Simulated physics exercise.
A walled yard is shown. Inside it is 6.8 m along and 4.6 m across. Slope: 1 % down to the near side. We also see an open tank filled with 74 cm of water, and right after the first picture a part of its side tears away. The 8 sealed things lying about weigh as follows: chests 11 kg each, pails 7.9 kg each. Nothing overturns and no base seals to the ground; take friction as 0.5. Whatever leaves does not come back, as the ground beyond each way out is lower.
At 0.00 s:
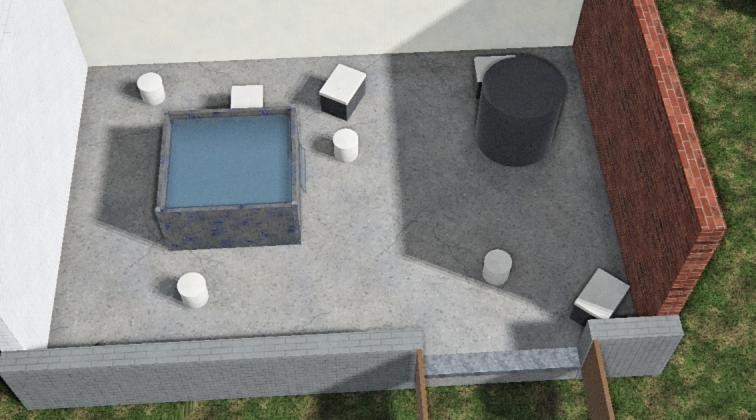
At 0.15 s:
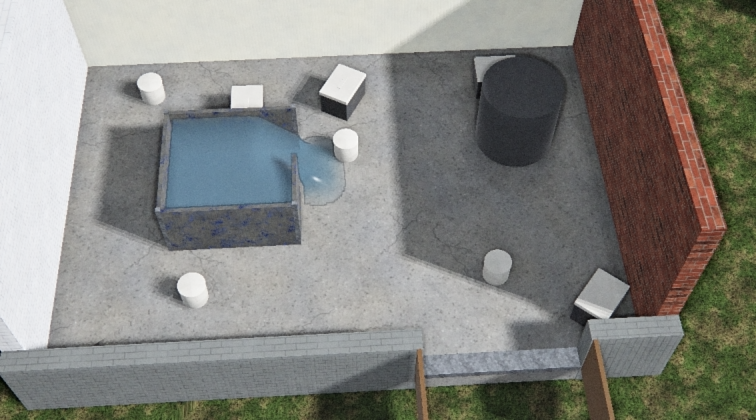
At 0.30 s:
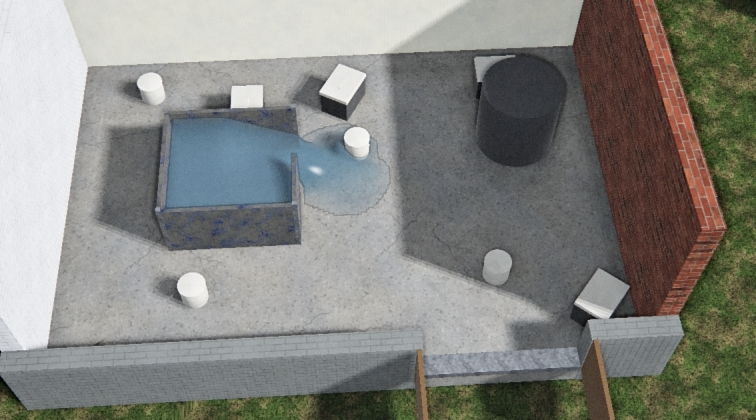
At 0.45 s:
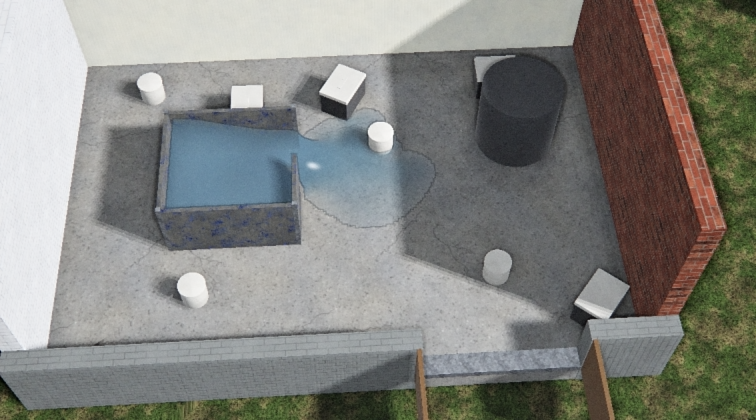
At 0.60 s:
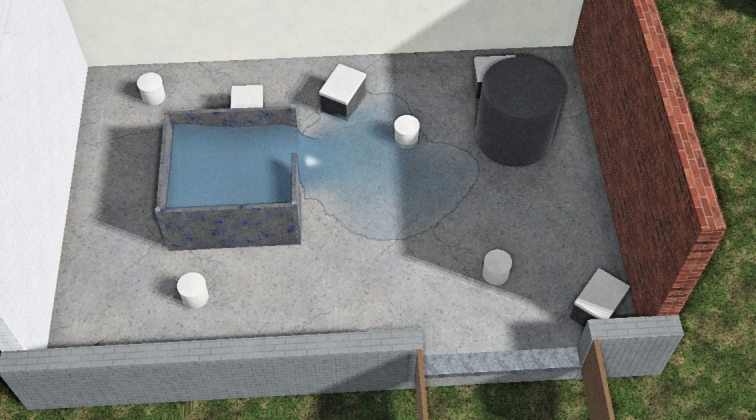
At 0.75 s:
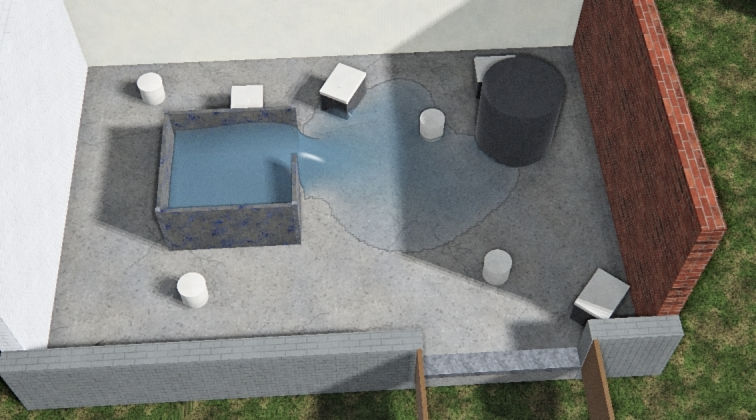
Water pours from the tank's open right side and pushes one white pail rightward.
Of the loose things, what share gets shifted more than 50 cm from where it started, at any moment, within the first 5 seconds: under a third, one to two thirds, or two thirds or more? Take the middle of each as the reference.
I predict the proportion will fall in the middle band.
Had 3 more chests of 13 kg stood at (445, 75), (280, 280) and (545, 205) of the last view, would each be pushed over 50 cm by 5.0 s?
Order as given: Goes farther, stays inside it, goes farther.
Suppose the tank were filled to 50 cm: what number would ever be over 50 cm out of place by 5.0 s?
Then 3 of them.
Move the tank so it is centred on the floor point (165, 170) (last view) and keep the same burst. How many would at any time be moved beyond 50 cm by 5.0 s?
So the tally would be 5.
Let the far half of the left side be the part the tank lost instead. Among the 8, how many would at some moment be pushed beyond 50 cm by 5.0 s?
Then it comes to 3.
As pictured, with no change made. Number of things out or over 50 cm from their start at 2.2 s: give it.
Result: 3.
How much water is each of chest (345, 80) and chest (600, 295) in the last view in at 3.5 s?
Roughly 3 and 6 cm.
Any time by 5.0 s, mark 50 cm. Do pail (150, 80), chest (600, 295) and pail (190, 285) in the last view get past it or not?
In order: Not as far, farther and not as far.
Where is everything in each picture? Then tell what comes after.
The first frame shows a pail at (346, 139) rests on the ground; a chest at (343, 83) rests on the ground; water covers 2.1 m2; 0 of 8 have shifted.
The second frame shows a pail at (346, 139) rests on the ground; a chest at (343, 83) rests on the ground; 2.6 m2 under water; 0 of 8 have shifted.
The third frame shows a pail at (357, 137) rests on the ground, 14 cm from its start; a chest at (343, 83) rests on the ground; 3.2 m2 under water; 1 of 8 have shifted.
The fourth frame shows a pail at (381, 132) rests on the ground, 46 cm from its start; a chest at (343, 83), on the bottom; water covers 4.2 m2; 1 of 8 have shifted.
The fifth frame shows a pail at (407, 125), on the bottom, 81 cm from its start; a chest at (343, 83), on the bottom; 5.4 m2 under water; 1 of 8 have shifted.
The sixth frame shows a pail at (433, 118) rests on the ground, 116 cm from its start; a chest at (343, 82) rests on the ground; water covers 6.8 m2; 1 of 8 have shifted.
After 1.1 s 1 of 8 are over 50 cm from their spots; 0 afloat.
After 2.2 s 3 of 8 are over 50 cm from their spots; 1 afloat.
After 3.5 s 4 of 8 are over 50 cm from their spots; 3 afloat.
After 5.0 s 3 of 8 are over 50 cm from their spots, and 4 have been at some point; 3 afloat.
